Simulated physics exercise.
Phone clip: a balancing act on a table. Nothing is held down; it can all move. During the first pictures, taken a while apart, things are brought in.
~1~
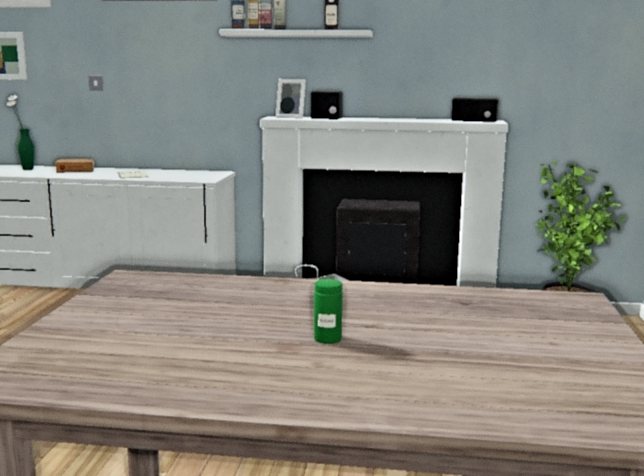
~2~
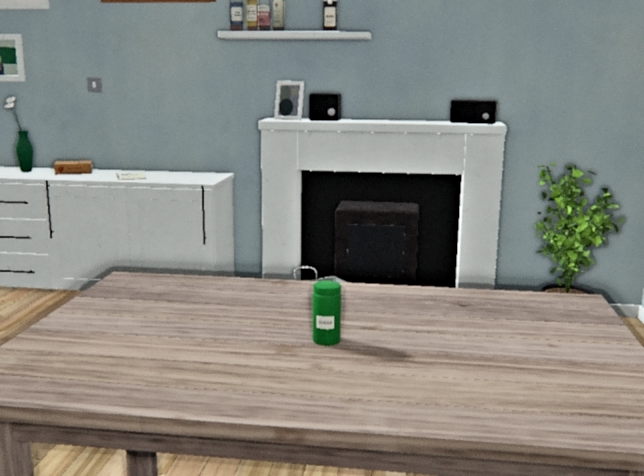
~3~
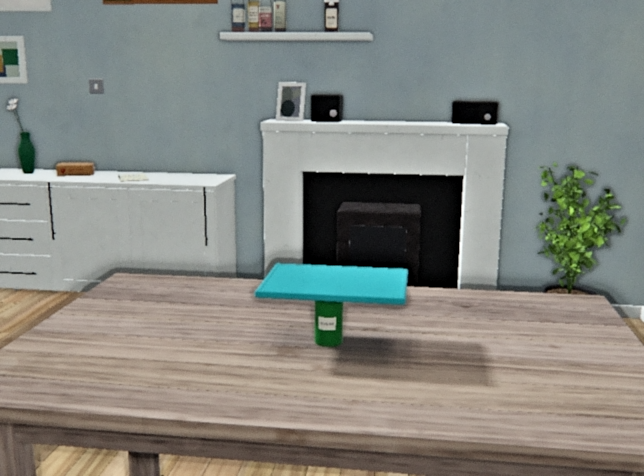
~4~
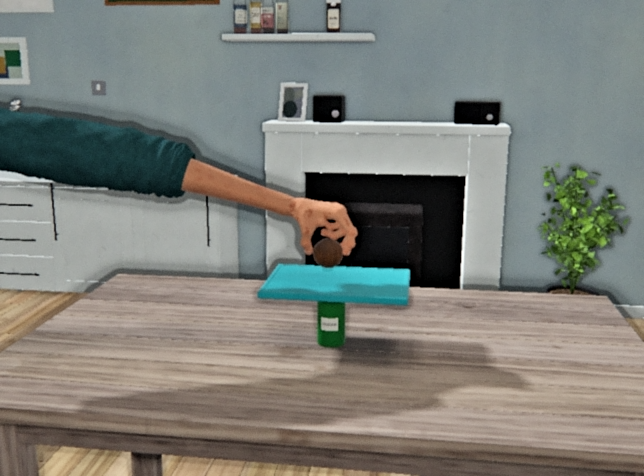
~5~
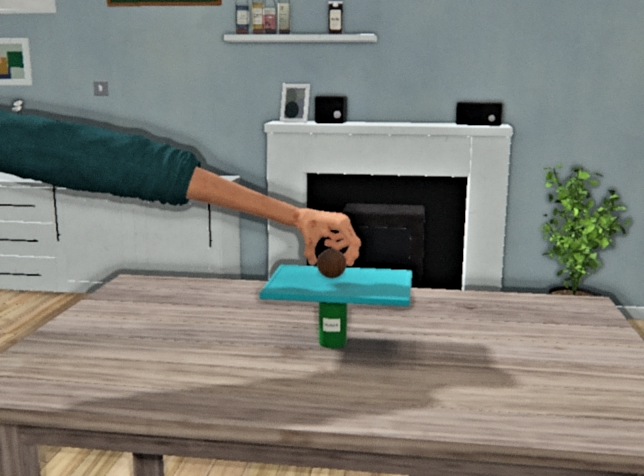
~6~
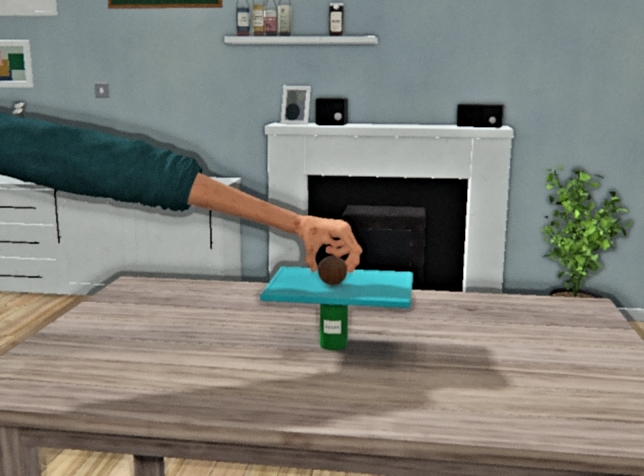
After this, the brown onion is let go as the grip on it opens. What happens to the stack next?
In the end it turns out fine, really.
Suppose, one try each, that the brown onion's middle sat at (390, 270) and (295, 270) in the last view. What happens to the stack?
Try one, the stack collapses; try two, it stays standing.
Then, 0.20 s on from there, no change.
Then, 0.40 s on from there, brown onion resting near (333, 271).
In the end, all 3 unmoved. At the end, from the last picture's camera, brown onion near (333, 271). The stack keeps its balance.
